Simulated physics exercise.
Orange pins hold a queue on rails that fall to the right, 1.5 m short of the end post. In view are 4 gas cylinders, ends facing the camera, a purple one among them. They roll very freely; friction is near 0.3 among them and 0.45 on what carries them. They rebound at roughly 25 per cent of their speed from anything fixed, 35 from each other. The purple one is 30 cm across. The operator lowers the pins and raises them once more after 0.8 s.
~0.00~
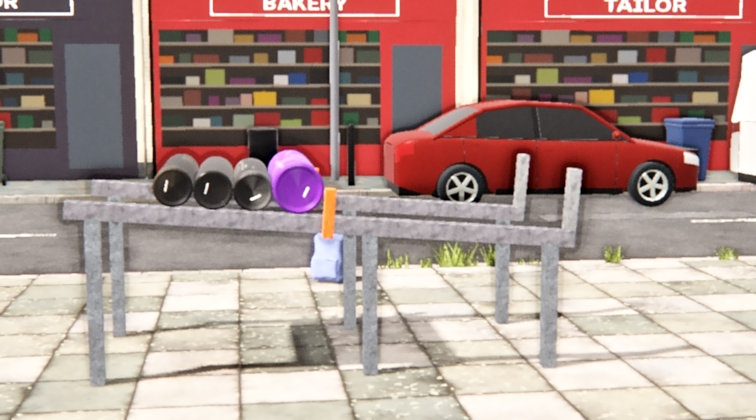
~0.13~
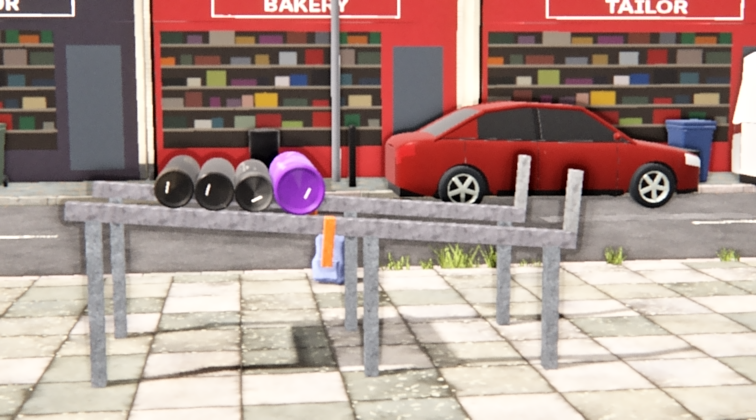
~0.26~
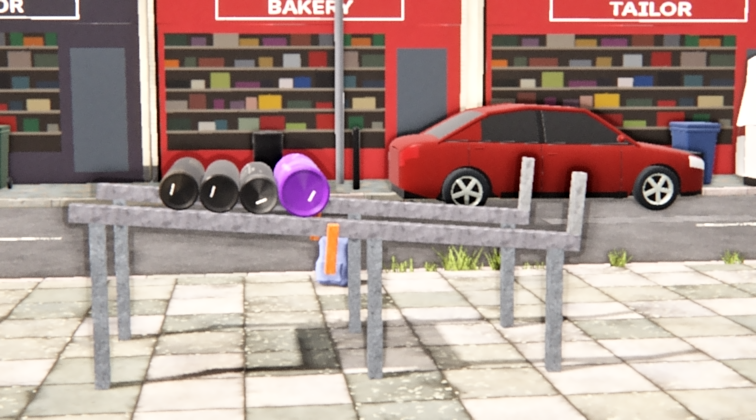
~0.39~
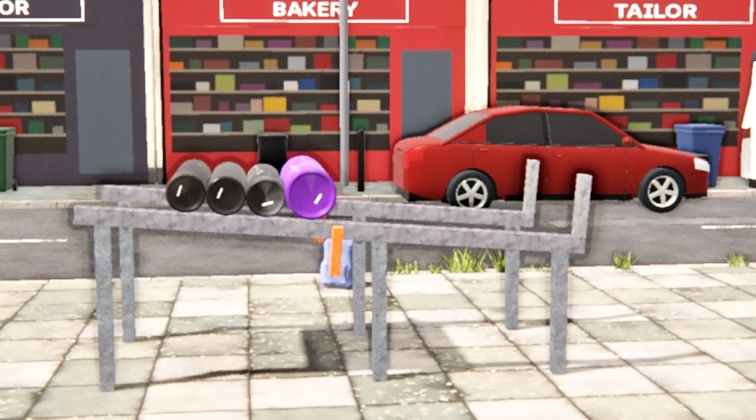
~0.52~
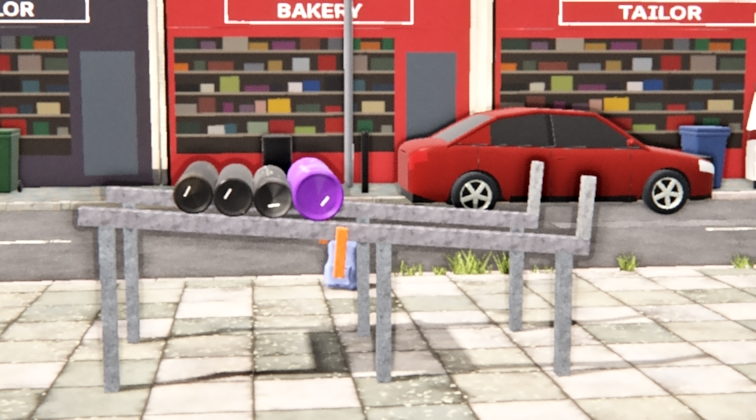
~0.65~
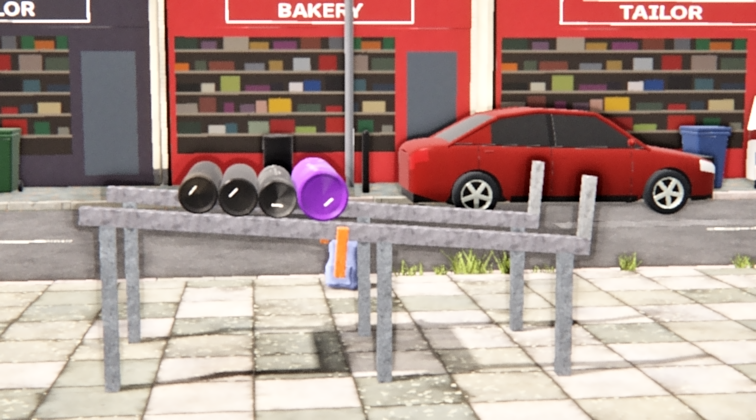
Three black gas cylinders and a larger purple one at their right lie ends-on to the camera on grey rails sloping down to the right, on a paved sidewalk seen from across a road. Behind them are a parked red car, a bakery and a tailor shop. An orange pin drops beneath the rails, then the row rolls slightly rightward as the view shifts a little left.
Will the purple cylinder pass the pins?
The purple cylinder runs down the rack.
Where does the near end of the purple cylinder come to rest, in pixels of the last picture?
Around (560, 212).
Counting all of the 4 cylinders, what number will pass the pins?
1 of them.
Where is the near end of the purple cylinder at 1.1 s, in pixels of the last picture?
Around (337, 152).
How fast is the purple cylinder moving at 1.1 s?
Roughly 0.2 m/s.
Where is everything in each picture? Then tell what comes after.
The first picture shows purple at (299, 189); pins up; the rack falls 4°.
The second picture shows purple at (300, 191); pins down.
The third picture shows purple at (305, 193); pins down.
The fourth picture shows purple at (312, 195); pins down.
The fifth picture shows purple at (319, 197); pins down; the first has rolled 5 cm.
The sixth picture shows purple at (324, 197); pins down; the first has rolled 5 cm.
After 1.1 s, purple is in the air, 5 cm above the pins, rolling right; 0 below the pins.
After 1.5 s, purple is on the rails, 15 cm below the pins, rolling right; 1 below the pins.
At rest (3.1 s), purple is on the rails, 130 cm below the pins; 1 below the pins.
